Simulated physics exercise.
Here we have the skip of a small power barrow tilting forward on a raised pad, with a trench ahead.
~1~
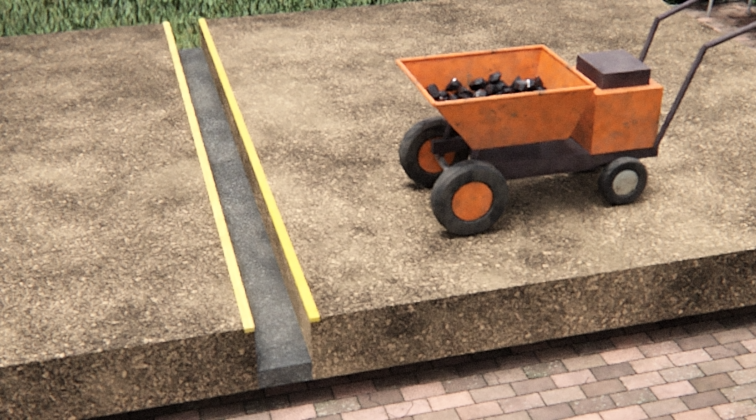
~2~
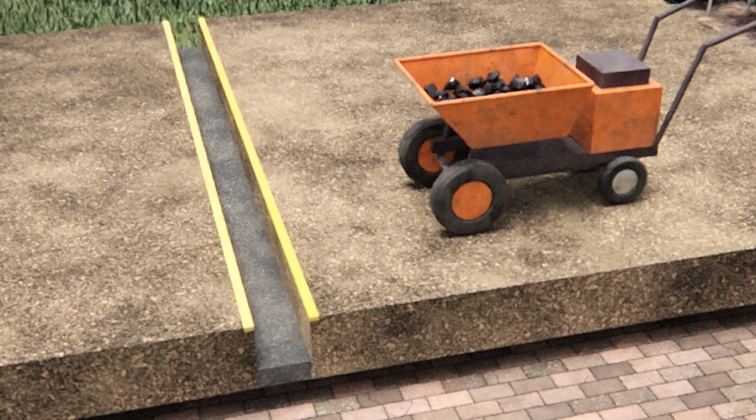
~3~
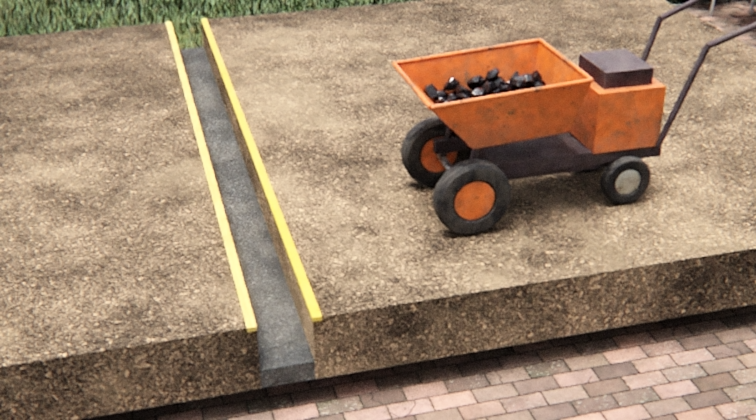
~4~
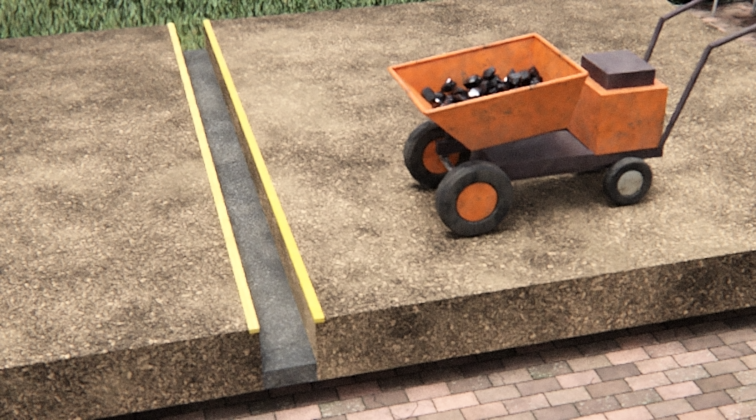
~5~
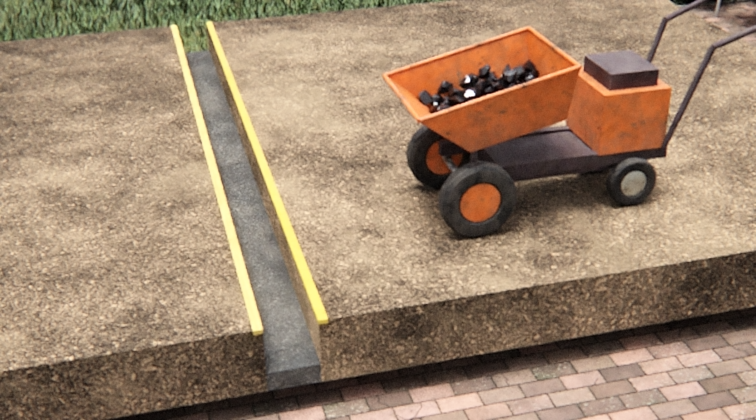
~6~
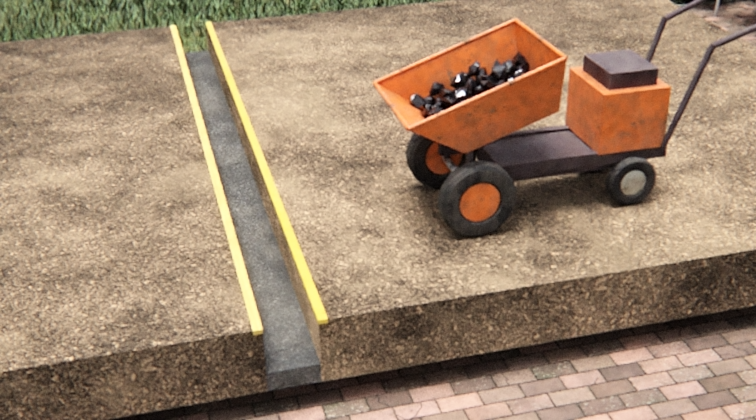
On a raised dirt pad beside brick paving, an orange power barrow stood to the right of a yellow-edged trench, and its skip of black lumps slowly tilted forward to the left.
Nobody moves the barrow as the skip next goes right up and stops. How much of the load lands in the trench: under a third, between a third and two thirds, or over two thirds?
The trench fails to get a third of the load.
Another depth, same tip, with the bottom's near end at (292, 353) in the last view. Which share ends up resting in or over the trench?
About 20 per cent.
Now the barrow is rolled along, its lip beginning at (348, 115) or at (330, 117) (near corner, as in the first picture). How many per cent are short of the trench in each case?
0 and 0 percent, in that order.
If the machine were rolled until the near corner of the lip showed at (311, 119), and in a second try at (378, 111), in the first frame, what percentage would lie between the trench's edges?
Well, you'd get roughly 0 per cent from the first place and roughly 80 per cent from the second.
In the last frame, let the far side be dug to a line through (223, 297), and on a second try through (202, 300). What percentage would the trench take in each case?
You'd get 20 % in the first case and 20 % in the second.
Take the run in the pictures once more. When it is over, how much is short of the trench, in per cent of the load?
Some 45 per cent.
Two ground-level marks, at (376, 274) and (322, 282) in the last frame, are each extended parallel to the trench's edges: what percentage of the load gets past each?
Estimate: 60 %, then 20 %.
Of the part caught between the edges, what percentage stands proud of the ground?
Something like 0 in a hundred.
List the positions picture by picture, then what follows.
The first frame shows lip of the skip near (435, 105), level; top of the load near (509, 90), lumps of coal; first edge of the trench near (301, 281); far edge near (239, 291), the trench under half as wide as the skip, and about as deep as wide.
The second frame shows lip of the skip near (433, 105), level; top of the load near (507, 89).
The third frame shows lip of the skip near (431, 108), tipped barely; top of the load near (507, 87).
The fourth frame shows lip of the skip near (426, 113), tipped a little; top of the load near (516, 85).
The fifth frame shows lip of the skip near (420, 121), tipped a little; top of the load near (511, 81).
The sixth frame shows lip of the skip near (409, 129), tipped clearly; top of the load near (521, 75); first edge of the trench near (309, 283); far edge near (247, 293).
Shortly afterwards, skip tipped steeply; the whole lot in the skip.
Next, skip tipped right over; near two thirds in the skip; near a quarter short of the trench; only a few in or heaped over the trench; only a few falling.
Some moments later, skip tipped right over; near a third in the skip; near half short of the trench; near a quarter in or heaped over the trench; only a few beyond it.
In the end, skip tipped right over; near a third in the skip; near half short of the trench; near a quarter in or heaped over the trench; only a few beyond it.
